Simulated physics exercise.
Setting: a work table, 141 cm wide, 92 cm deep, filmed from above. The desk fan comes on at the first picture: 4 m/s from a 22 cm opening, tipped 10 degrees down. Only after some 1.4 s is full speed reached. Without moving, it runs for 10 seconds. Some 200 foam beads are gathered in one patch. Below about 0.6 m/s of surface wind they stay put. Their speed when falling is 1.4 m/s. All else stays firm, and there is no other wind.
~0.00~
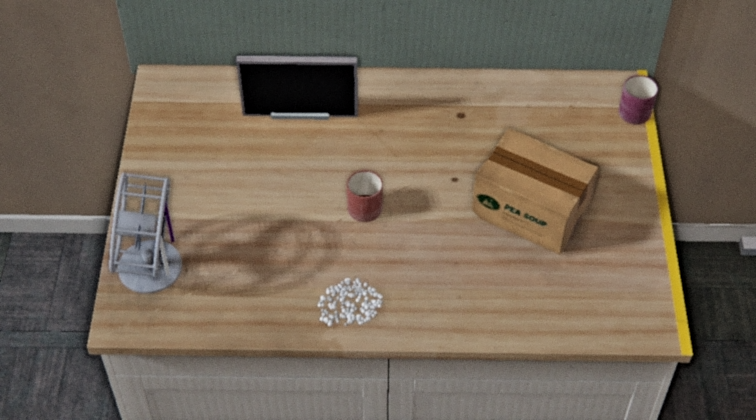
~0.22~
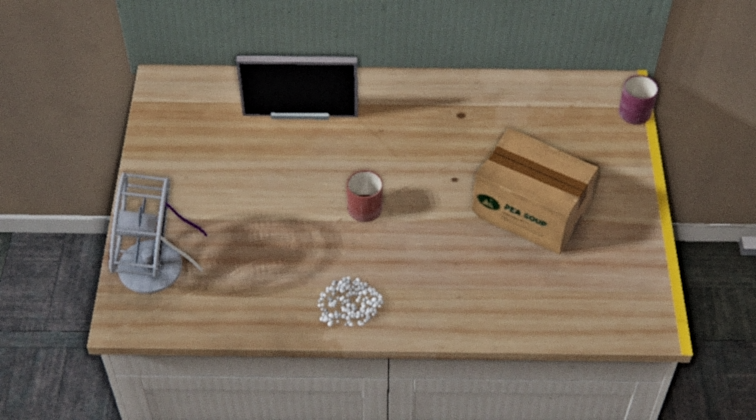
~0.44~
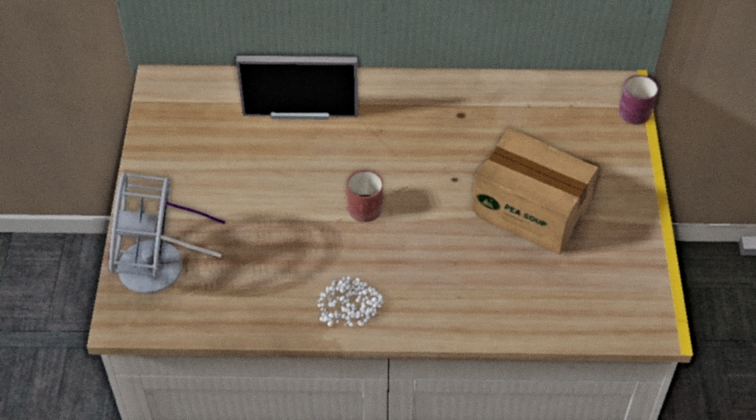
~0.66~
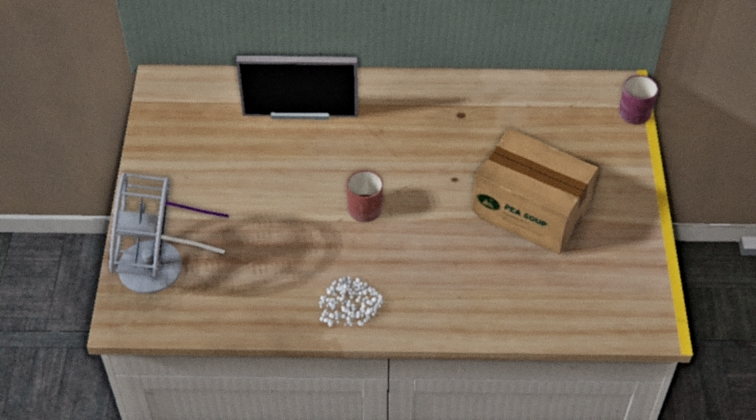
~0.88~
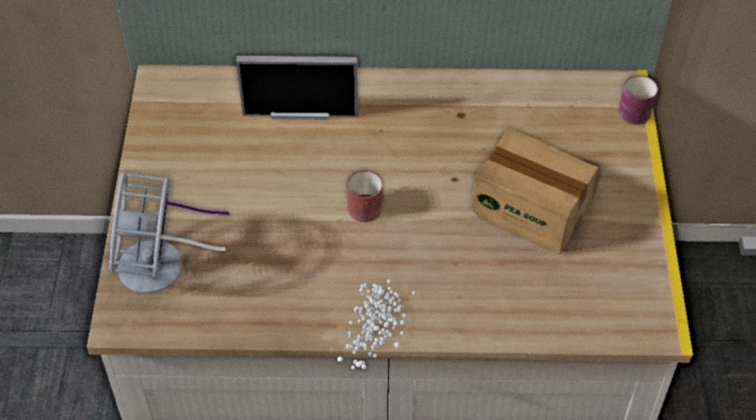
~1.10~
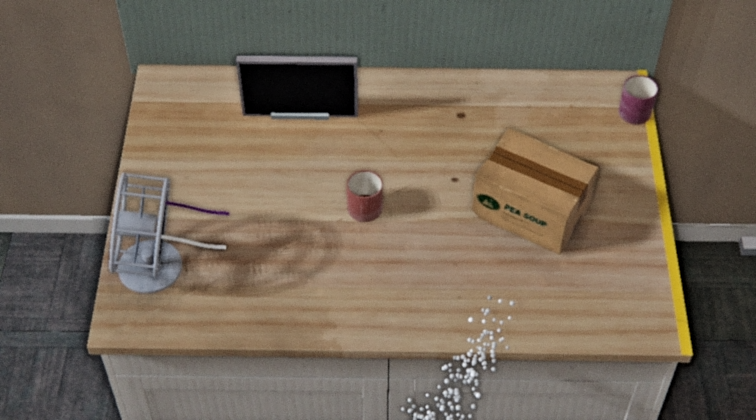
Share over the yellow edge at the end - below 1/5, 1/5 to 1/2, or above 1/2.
I'm guessing the proportion over that edge is smaller than one fifth.
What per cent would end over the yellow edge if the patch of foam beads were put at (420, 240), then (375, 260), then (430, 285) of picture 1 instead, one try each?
Roughly 60 %, then 70 %, then 40 %.
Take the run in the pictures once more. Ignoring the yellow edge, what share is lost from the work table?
The share comes to some 100 per cent.
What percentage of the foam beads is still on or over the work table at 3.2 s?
Near 0 percent remain.
After 2.0 s, 0 % are on the move or not yet settled, 0 % are over the yellow edge.
After 3.2 s, 0 % are on the move or not yet settled, 0 % are over the yellow edge.
After 5.5 s, 0 % are on the move or not yet settled, 0 % are over the yellow edge.
After 10.0 s, at the end, 0 % are over the yellow edge.
